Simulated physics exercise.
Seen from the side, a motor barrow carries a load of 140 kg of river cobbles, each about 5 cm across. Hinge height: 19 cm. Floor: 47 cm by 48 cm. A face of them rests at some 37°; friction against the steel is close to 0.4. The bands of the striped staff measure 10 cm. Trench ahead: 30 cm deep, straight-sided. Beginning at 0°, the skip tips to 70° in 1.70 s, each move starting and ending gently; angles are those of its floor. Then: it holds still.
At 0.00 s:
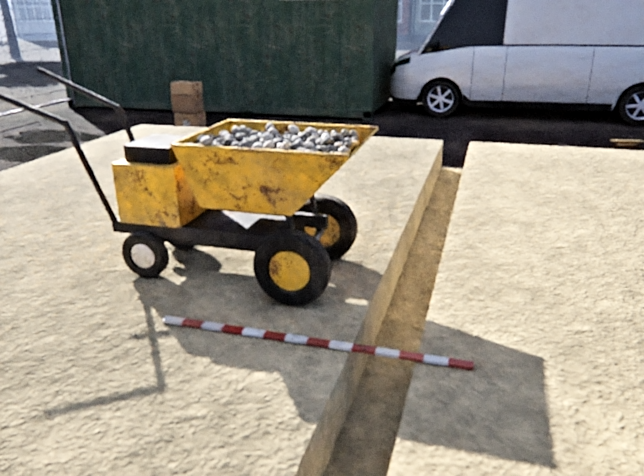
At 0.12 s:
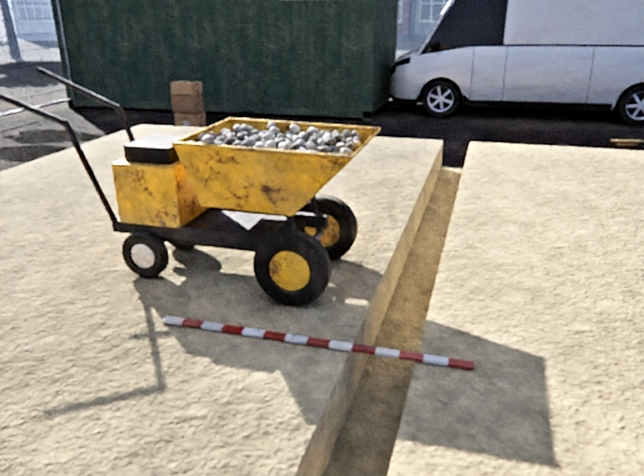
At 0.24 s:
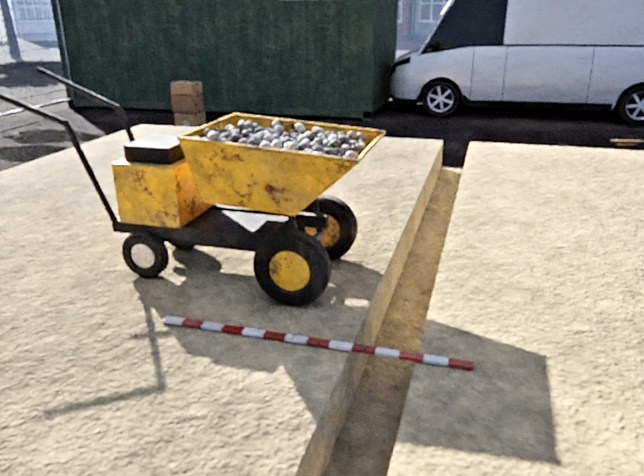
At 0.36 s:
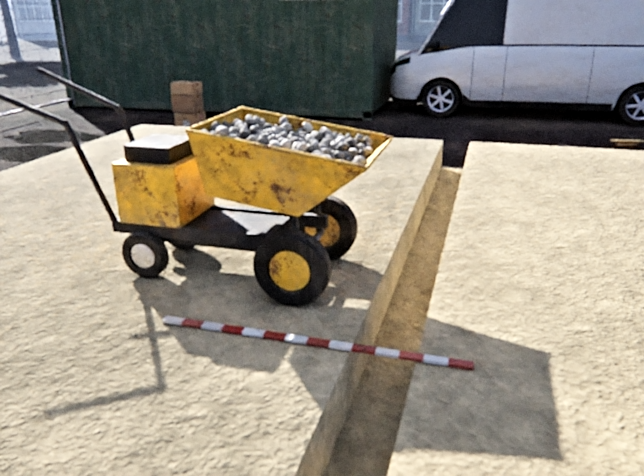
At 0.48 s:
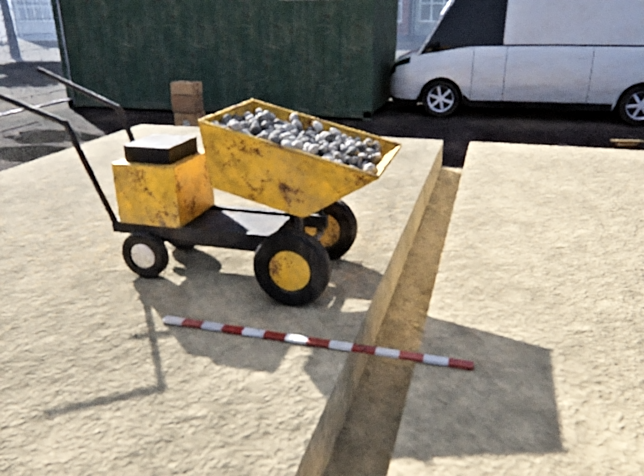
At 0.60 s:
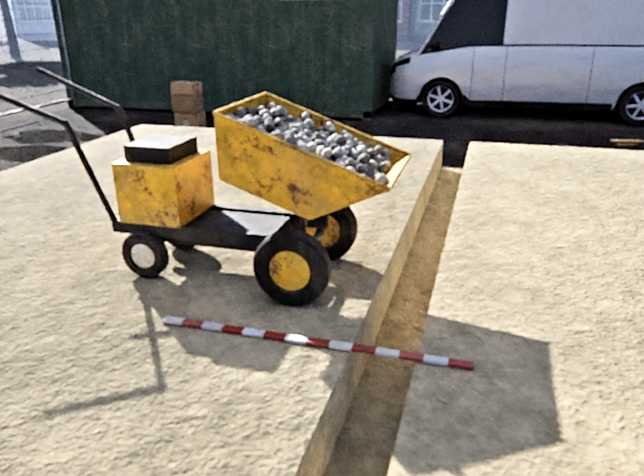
A yellow motor barrow stands still while its skip of grey cobbles tilts toward the right.
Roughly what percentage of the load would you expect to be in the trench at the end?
I'd expect around 7 per cent.
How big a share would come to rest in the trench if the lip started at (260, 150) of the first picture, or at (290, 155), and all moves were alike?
I'd expect some 85 per cent, then some 90.
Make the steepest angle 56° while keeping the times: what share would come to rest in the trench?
Roughly 20 per cent would end in the trench.
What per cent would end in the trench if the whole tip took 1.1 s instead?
I'd put it at roughly 5 per cent.
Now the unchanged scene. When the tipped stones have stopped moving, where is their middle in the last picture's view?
I'd put it close to (484, 295).
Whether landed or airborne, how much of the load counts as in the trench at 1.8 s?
Close to 0 per cent at that time.
After 1.3 s the floor is at 59°; 99 % in the skip, 1 % past the trench; the foremost stones are at (443, 253).
After 1.8 s the floor is at 70°; 50 % in the skip, 50 % past the trench; the foremost stones are at (564, 306).
After 2.2 s the floor is at 70°; 28 % in the skip, 2 % in the trench, 70 % past the trench; the foremost stones are at (630, 314).
After 4.1 s the floor is at 70°; 20 % in the skip, 7 % in the trench, 73 % past the trench; the foremost stones are past the picture's edge.
